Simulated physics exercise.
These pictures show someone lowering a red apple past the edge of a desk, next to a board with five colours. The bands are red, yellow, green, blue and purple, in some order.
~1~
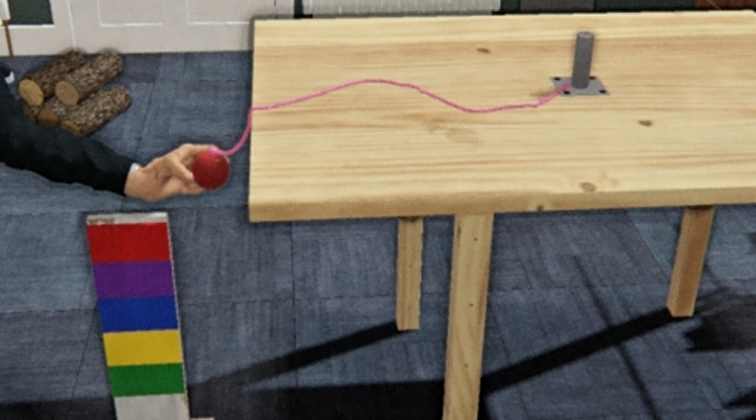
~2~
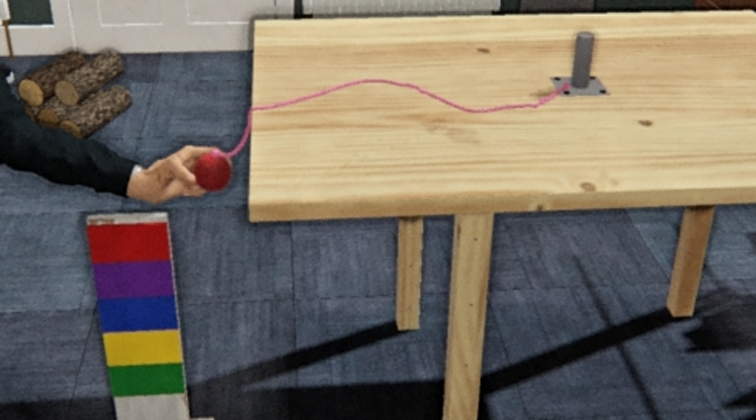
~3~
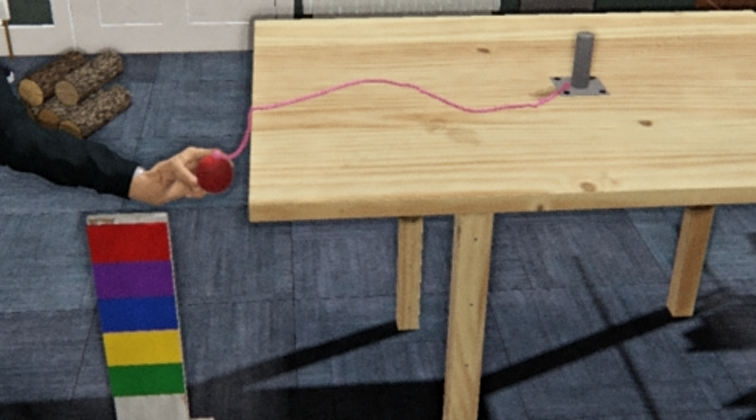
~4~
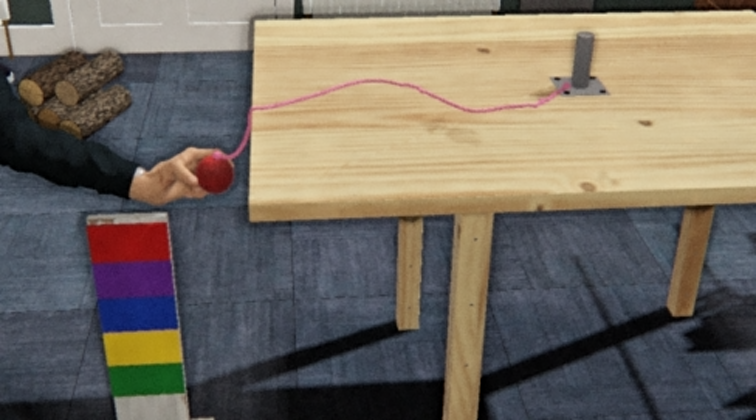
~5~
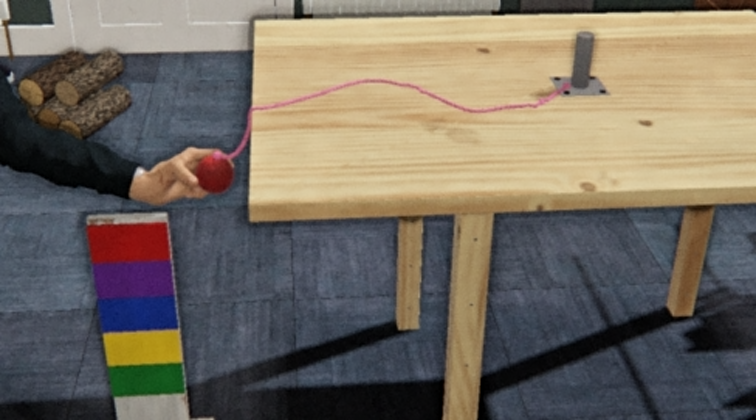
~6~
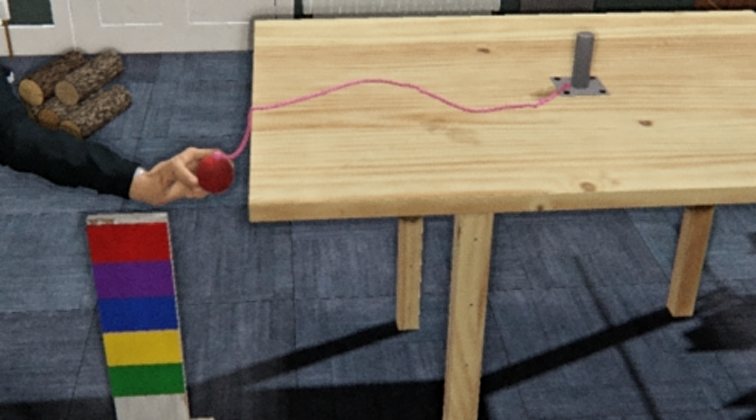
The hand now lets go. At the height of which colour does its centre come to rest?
At purple.
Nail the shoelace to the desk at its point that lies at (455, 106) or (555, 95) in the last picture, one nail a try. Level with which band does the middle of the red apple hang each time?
One after the other, red; purple.
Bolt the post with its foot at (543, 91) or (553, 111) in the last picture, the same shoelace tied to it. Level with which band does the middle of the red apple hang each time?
In that order: Blue; blue.
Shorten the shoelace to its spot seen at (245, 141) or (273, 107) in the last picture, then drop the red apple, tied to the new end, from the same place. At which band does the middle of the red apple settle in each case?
Try by try: Red; higher than all five.
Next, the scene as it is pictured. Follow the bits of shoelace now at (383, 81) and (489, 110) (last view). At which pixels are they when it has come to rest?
About (316, 106), and the other about (449, 95).
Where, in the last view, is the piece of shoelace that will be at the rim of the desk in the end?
At (329, 91), roughly.
Early on, apple near (242, 257); level with purple.
Midway, apple near (278, 266); level with purple.
Finally, apple near (257, 271); level with purple. Its centre hangs level with the purple band.
